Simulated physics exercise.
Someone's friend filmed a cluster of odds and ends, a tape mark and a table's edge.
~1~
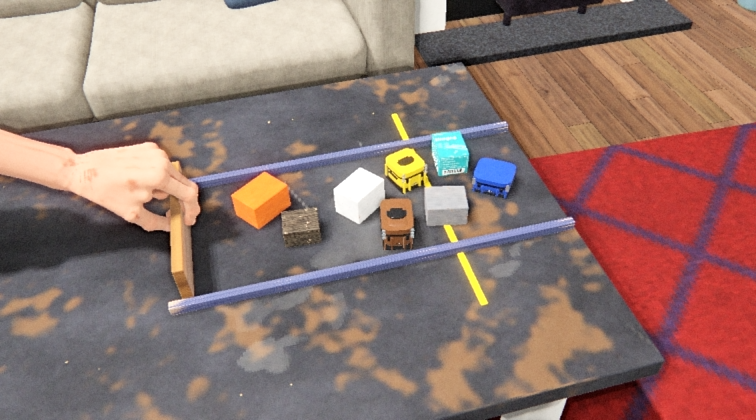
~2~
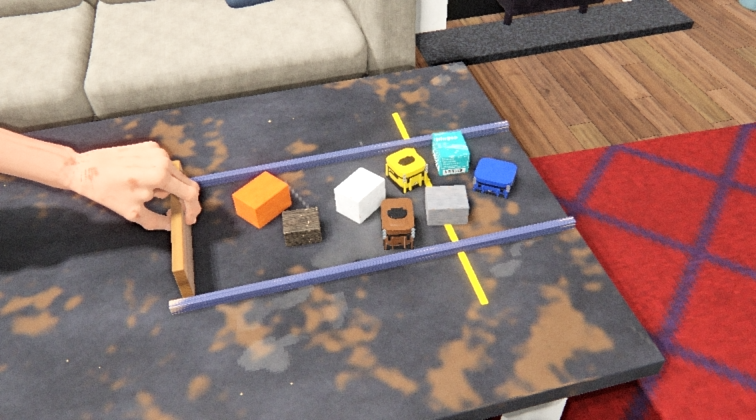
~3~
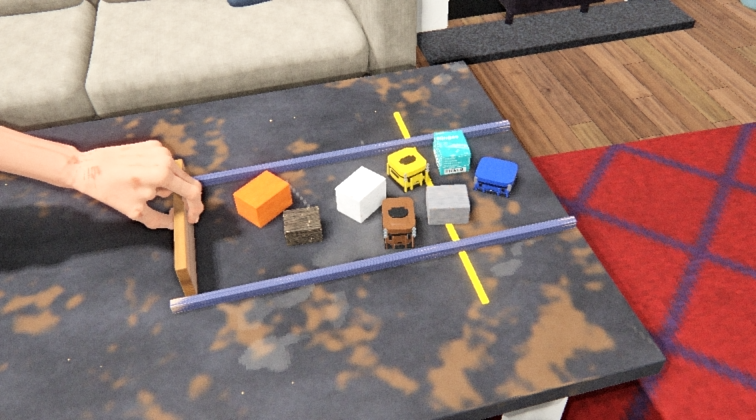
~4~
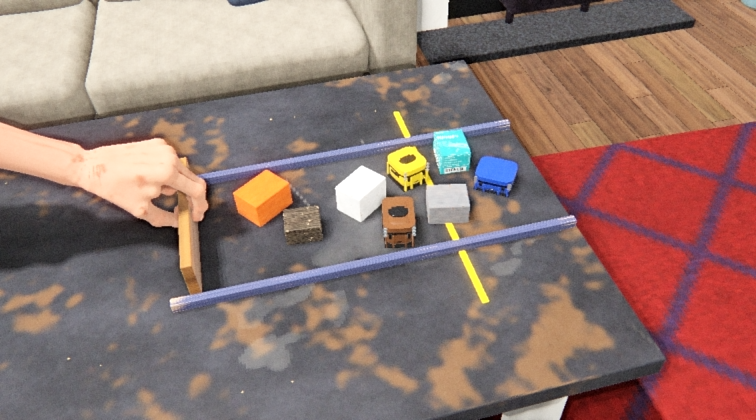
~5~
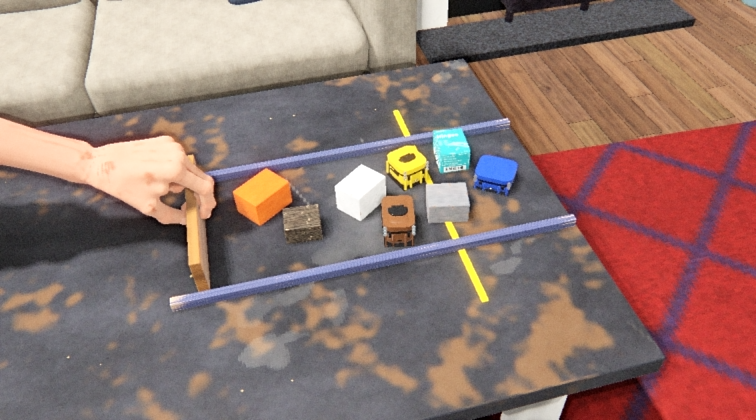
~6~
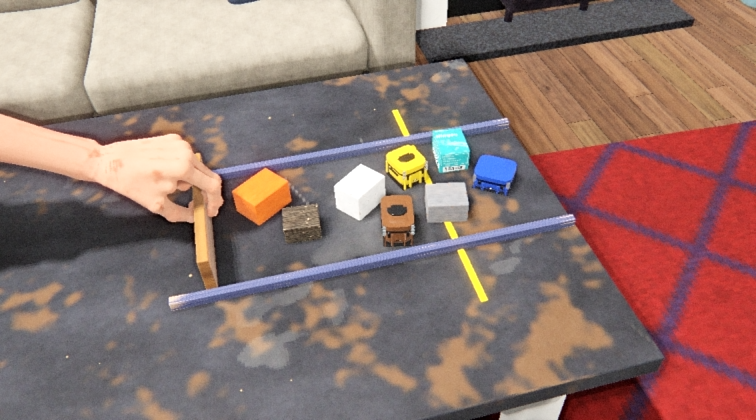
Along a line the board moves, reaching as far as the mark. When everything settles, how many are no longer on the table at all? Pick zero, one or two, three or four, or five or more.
Zero are off the table.
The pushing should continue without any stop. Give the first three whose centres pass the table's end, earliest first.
Those three are the turquoise box, the blue case and the yellow case, in that order.
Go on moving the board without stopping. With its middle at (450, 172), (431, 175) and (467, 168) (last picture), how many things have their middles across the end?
Past-the-end tally - position 1: 0, position 2: 0, position 3: 2.
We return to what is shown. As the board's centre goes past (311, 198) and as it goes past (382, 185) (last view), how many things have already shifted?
3, then 7.
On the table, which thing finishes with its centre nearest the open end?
That would be the turquoise box.
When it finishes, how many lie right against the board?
The count is 3.
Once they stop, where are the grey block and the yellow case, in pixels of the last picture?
Roughly (500, 195) for the first and roughly (473, 139) for the second.
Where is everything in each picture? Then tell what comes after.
The first picture shows blue case (494, 178); turquoise box (450, 153); grey block (446, 206); board (181, 227); tape (432, 194).
The second picture shows turquoise box (450, 153); black block (302, 227).
The third picture shows grey block (447, 205); board (184, 225).
The fourth picture shows blue case (496, 176); yellow case (407, 169).
The fifth picture shows turquoise box (451, 150); brown case (398, 221).
The sixth picture shows blue case (495, 175); turquoise box (450, 150); grey block (446, 202); board (203, 219); tape (433, 191).
Soon after, none off yet; blue case at rest near (495, 175); turquoise box at rest near (450, 150); grey block at rest near (446, 202).
After that, none off yet; blue case at rest near (495, 175); turquoise box moving near (456, 149); grey block displaced a little near (459, 202).
In the end, the number that fall off is zero.
